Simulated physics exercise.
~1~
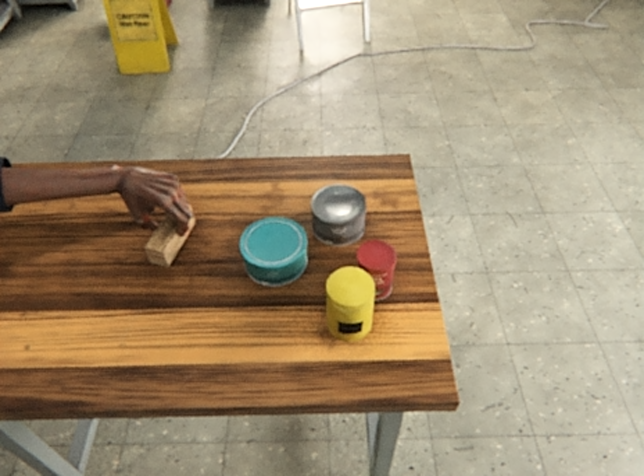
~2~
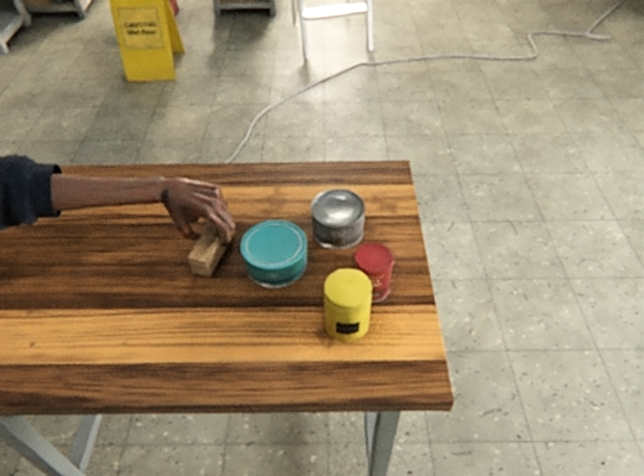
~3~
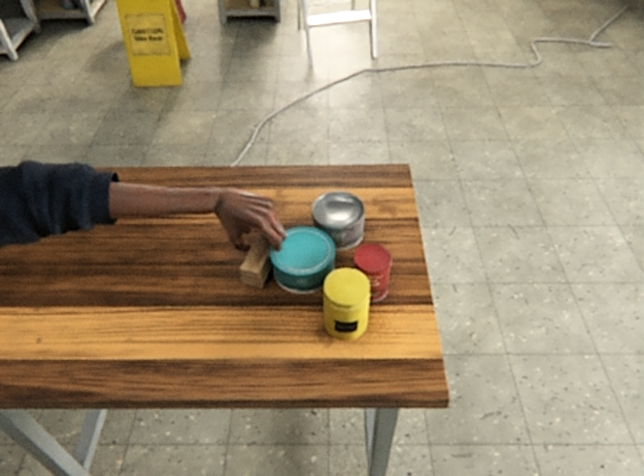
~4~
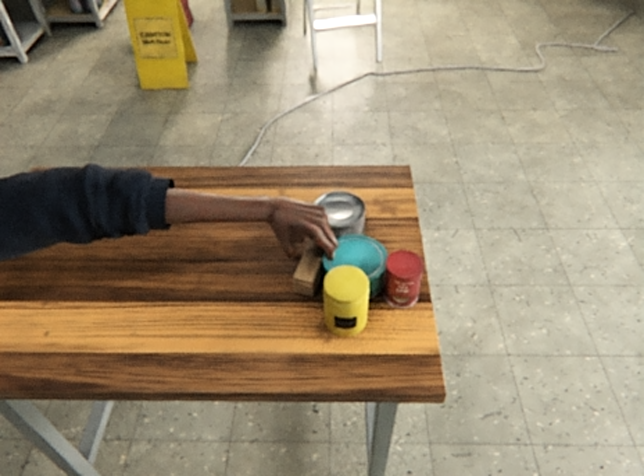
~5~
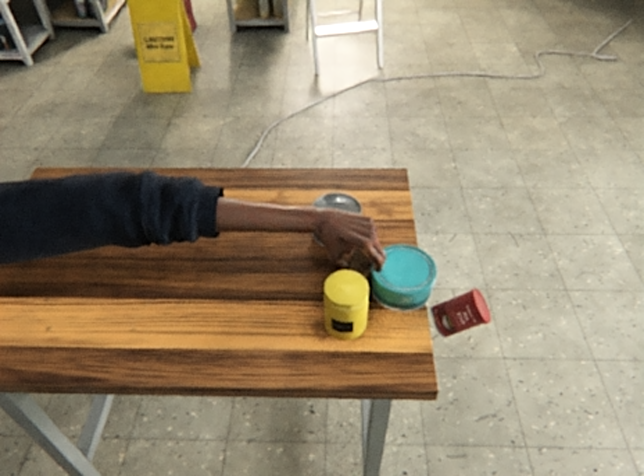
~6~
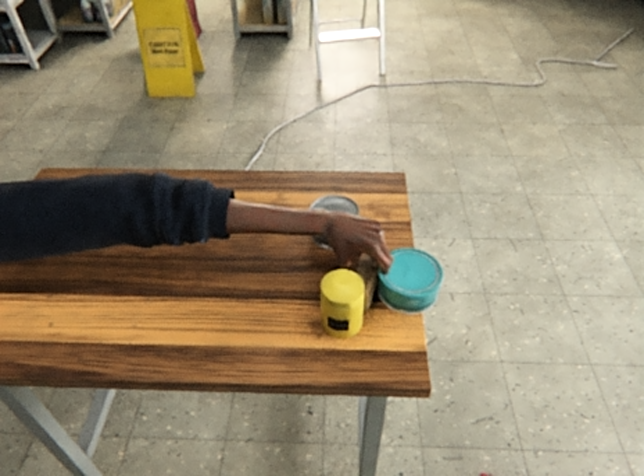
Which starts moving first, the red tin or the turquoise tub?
The turquoise tub starts moving first, as the hand pushes the block against it. The red tin only begins to shift after that.
